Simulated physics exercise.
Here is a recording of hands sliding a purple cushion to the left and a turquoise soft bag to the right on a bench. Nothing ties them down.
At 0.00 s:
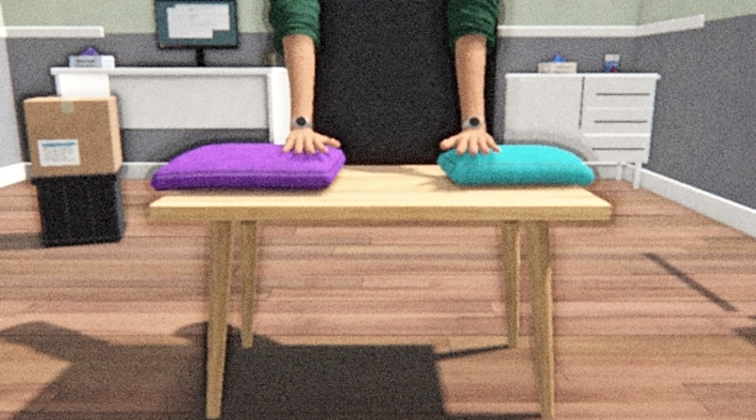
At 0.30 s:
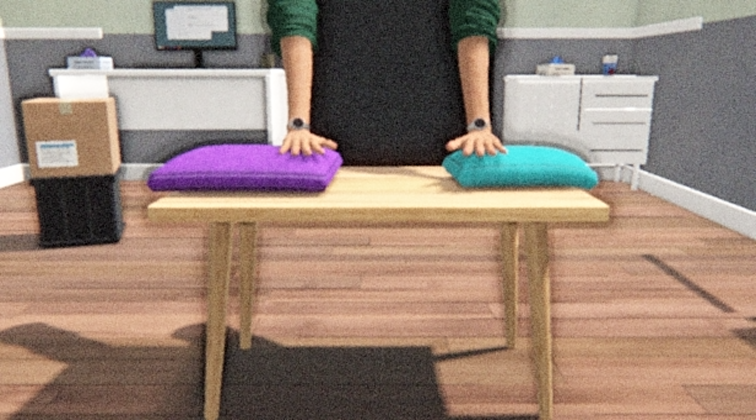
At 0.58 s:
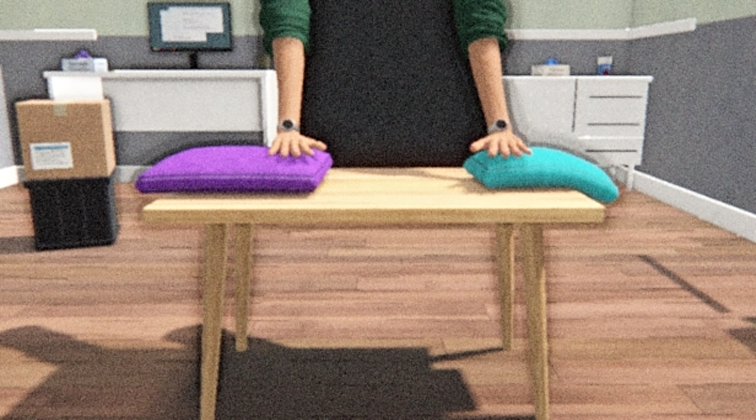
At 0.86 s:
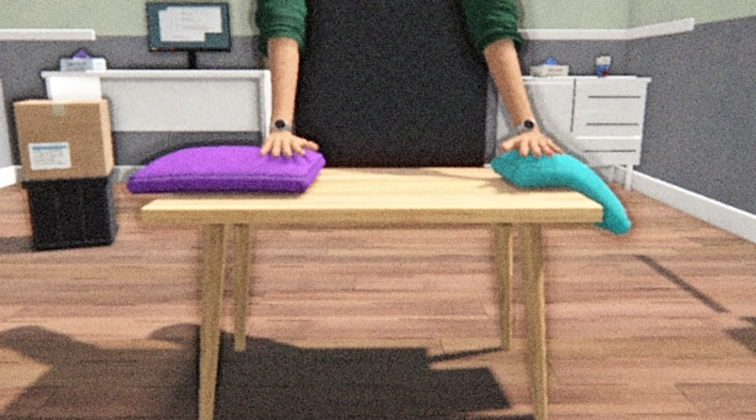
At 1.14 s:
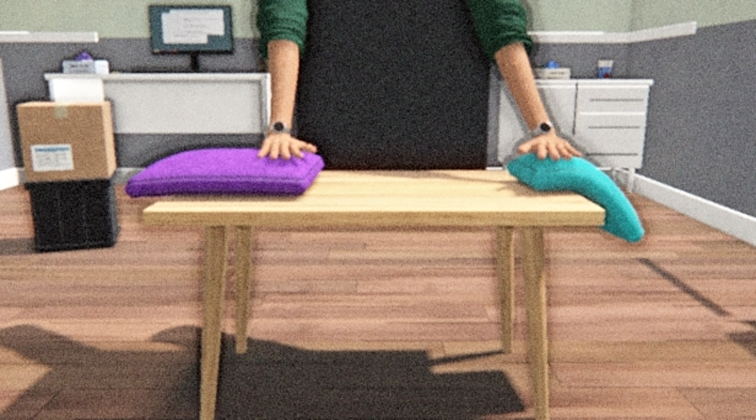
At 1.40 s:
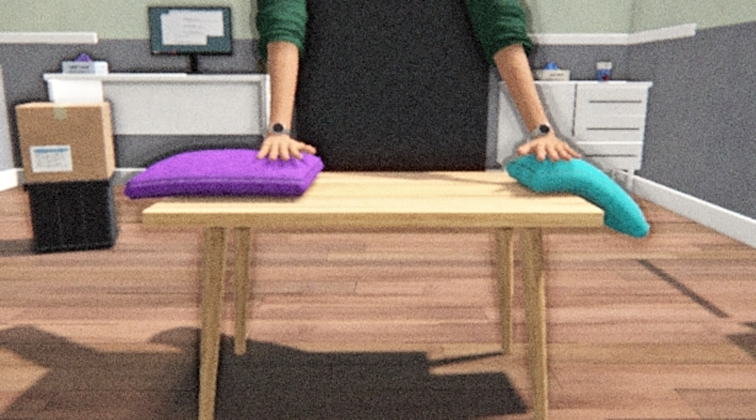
Two hands slide a purple cushion slightly left and a turquoise bag right, its end drooping.
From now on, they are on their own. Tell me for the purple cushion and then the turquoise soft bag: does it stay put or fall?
In the end purple cushion: On; turquoise soft bag: Off.
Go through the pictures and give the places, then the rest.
In the first picture, cushion tip (169, 175); soft bag tip (581, 173).
In the second picture, cushion tip (166, 176); soft bag tip (584, 176).
In the third picture, cushion tip (155, 178); soft bag tip (603, 191).
In the fourth picture, cushion tip (147, 179); soft bag tip (613, 224).
In the fifth picture, cushion tip (145, 182); soft bag tip (626, 232).
In the sixth picture, cushion tip (144, 184), a small part past the edge; soft bag tip (631, 227), well over half past the edge.
After 1.82 s, cushion as it was left; soft bag on the floor near (596, 323).
After 2.10 s, cushion as it was left; soft bag on the floor near (634, 370).
In the end, cushion as it was left; soft bag on the floor near (639, 369). The purple cushion stays up there and the turquoise soft bag tips over and falls.
